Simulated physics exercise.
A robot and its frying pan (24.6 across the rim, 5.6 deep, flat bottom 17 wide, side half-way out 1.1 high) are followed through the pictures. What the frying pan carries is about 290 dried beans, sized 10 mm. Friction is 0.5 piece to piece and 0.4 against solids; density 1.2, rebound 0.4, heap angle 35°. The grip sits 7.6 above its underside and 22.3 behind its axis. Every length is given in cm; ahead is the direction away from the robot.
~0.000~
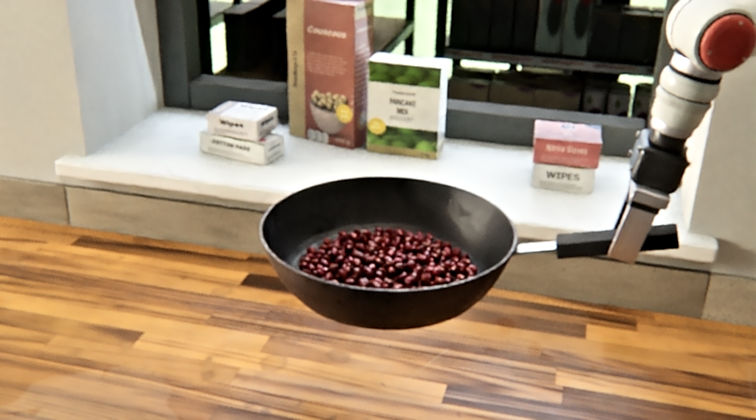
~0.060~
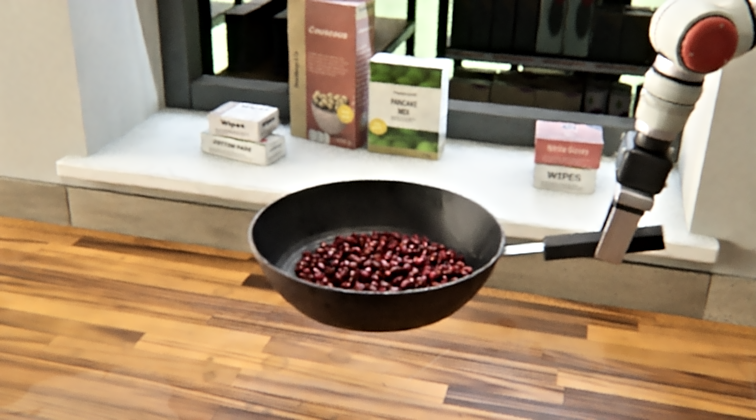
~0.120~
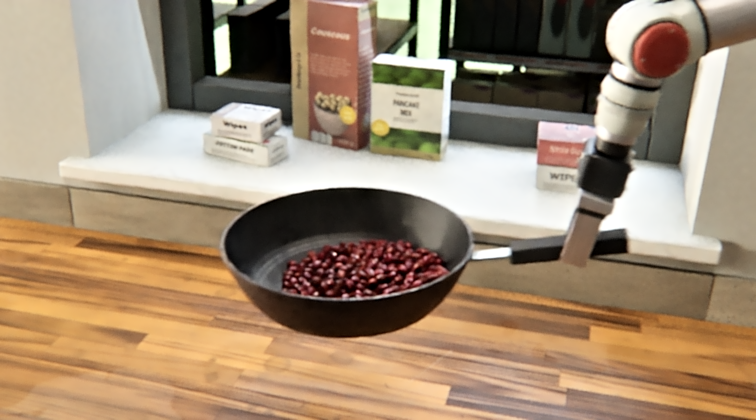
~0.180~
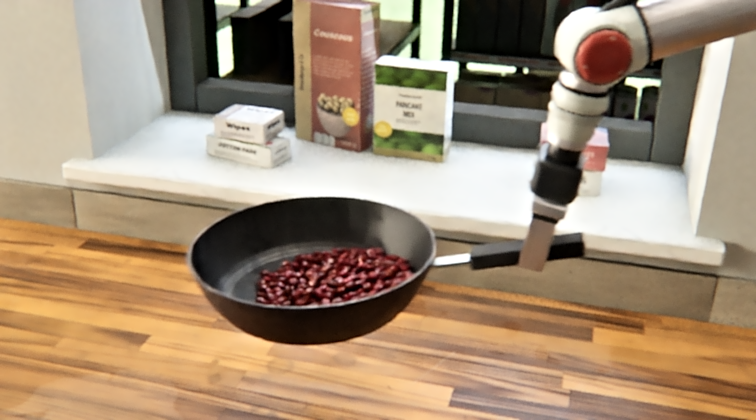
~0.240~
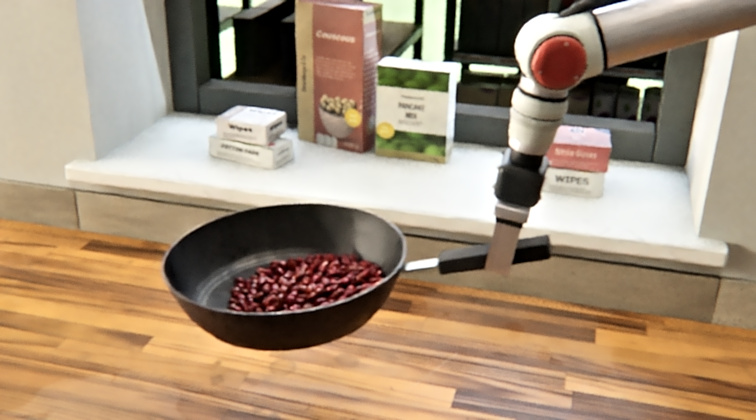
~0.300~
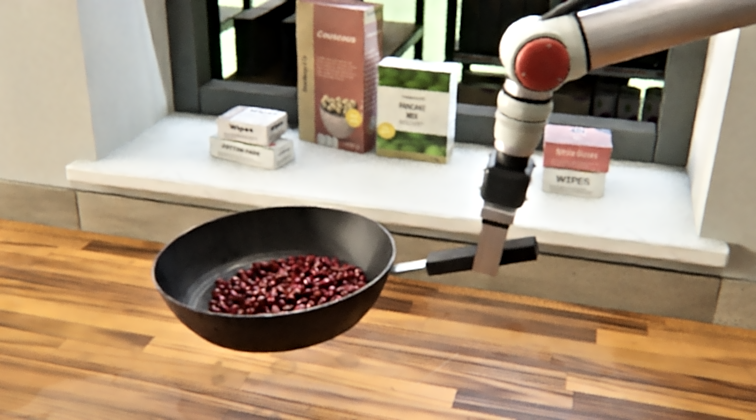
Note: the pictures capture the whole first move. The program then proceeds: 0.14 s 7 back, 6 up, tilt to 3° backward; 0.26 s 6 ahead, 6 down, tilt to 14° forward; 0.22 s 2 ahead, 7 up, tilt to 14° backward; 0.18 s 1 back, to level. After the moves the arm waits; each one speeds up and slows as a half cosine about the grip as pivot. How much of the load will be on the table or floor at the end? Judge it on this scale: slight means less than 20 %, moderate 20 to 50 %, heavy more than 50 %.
Slight.
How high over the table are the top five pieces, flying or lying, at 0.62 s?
Around 28 cm above the table.
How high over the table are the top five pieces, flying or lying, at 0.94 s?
38 cm or thereabouts.
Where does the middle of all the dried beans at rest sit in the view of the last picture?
The centre of the pieces at rest lies close to (257, 221).
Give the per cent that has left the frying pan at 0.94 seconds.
Some 0 per cent.
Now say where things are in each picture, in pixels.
The first frame shows frying pan middle at (387, 253), level; upper third of the load around (388, 268), from x 305 to 475, top at y 230; 292 in the frying pan.
The second frame shows frying pan middle at (377, 256), level; upper third of the load around (387, 271), from x 300 to 465, top at y 235.
The third frame shows frying pan middle at (348, 263), tilted 1° forward; upper third of the load around (381, 278), from x 285 to 445, top at y 245.
The fourth frame shows frying pan middle at (314, 271), tilted 3° forward; upper third of the load around (360, 288), from x 260 to 410, top at y 250.
The fifth frame shows frying pan middle at (288, 278), tilted 4° forward; upper third of the load around (332, 292), from x 230 to 380, top at y 260.
The sixth frame shows frying pan middle at (278, 280), tilted 4° forward; upper third of the load around (316, 296), from x 210 to 365, top at y 260; 292 in the frying pan.
After 0.62 s, tilted 10° forward, highest piece 29 above the table; 288 in the frying pan, 4 in flight or on a rim.
After 0.94 s, tilted 14° backward, highest piece 40 above the table; 292 in the frying pan.
After 1.30 s, level, highest piece 28 above the table; 287 in the frying pan, 5 on the table or floor.
After 2.35 s, level, highest piece 28 above the table; 287 in the frying pan, 5 on the table or floor.
At rest, 287 in the frying pan, 5 on the table or floor. That is 2 % on the table or floor.
